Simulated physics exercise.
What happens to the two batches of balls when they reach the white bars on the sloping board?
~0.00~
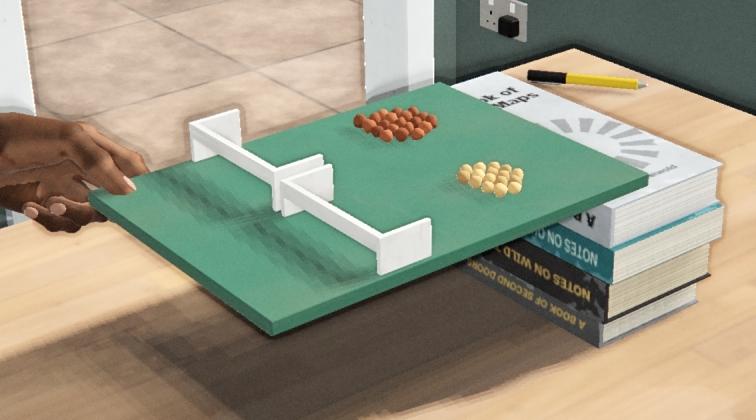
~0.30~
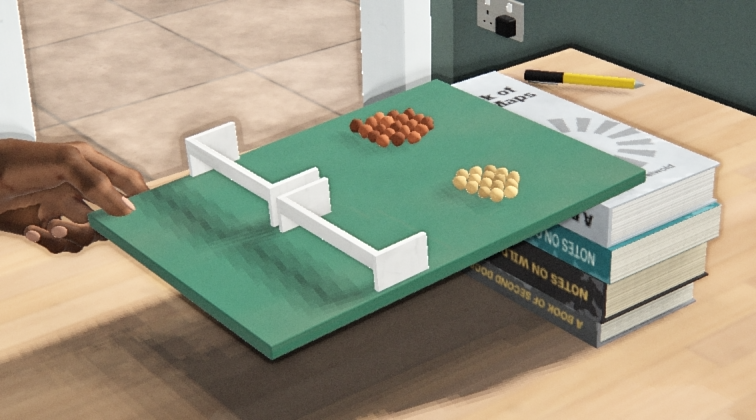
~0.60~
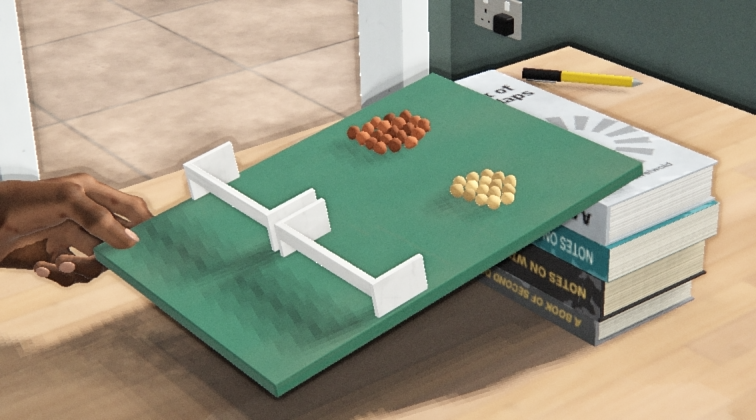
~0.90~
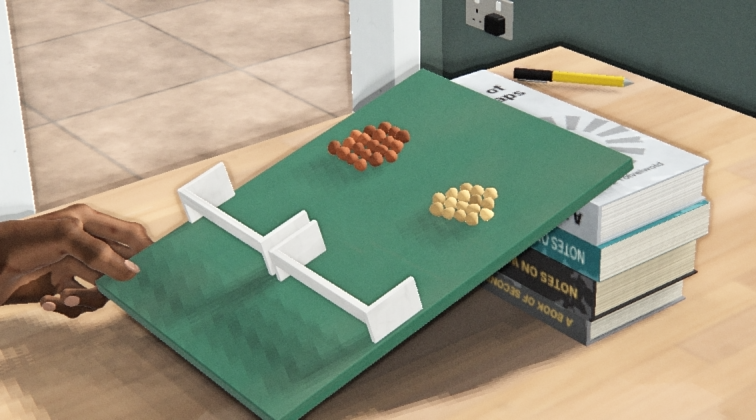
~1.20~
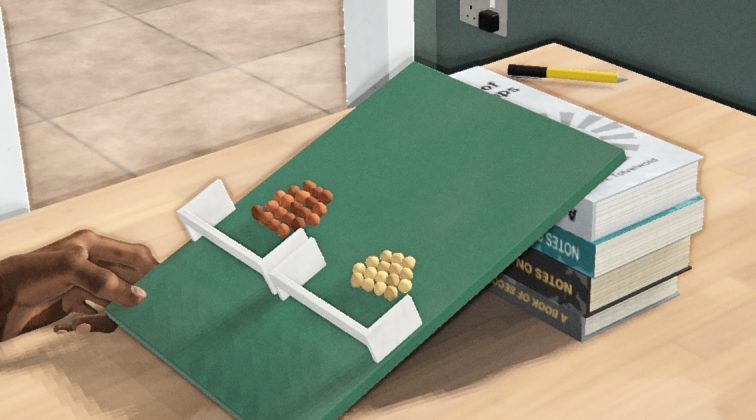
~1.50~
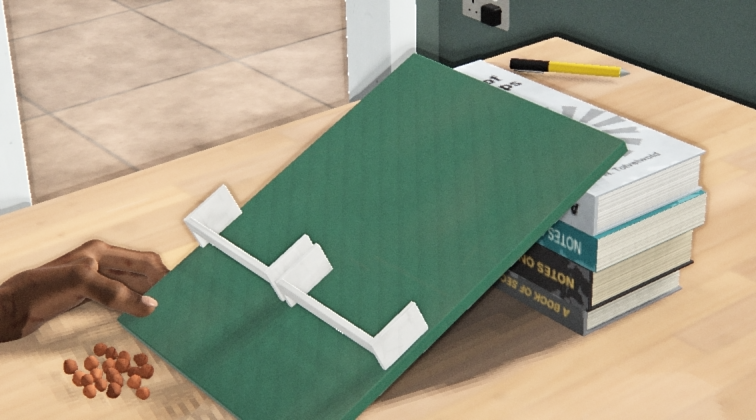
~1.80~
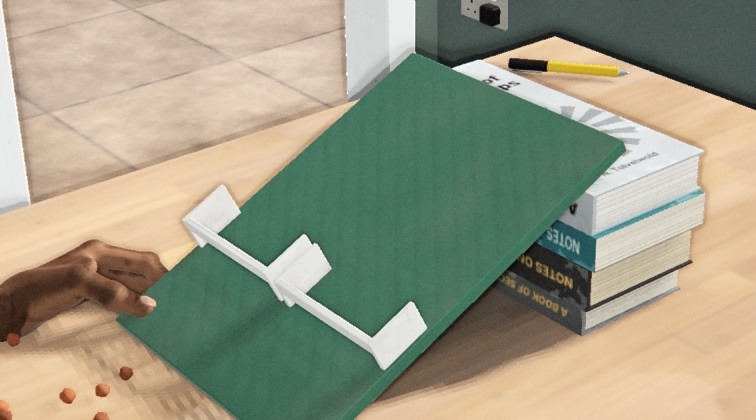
Both the nearer pale yellow batch and the farther reddish-brown batch pass beneath the bars, with none left behind on the board.
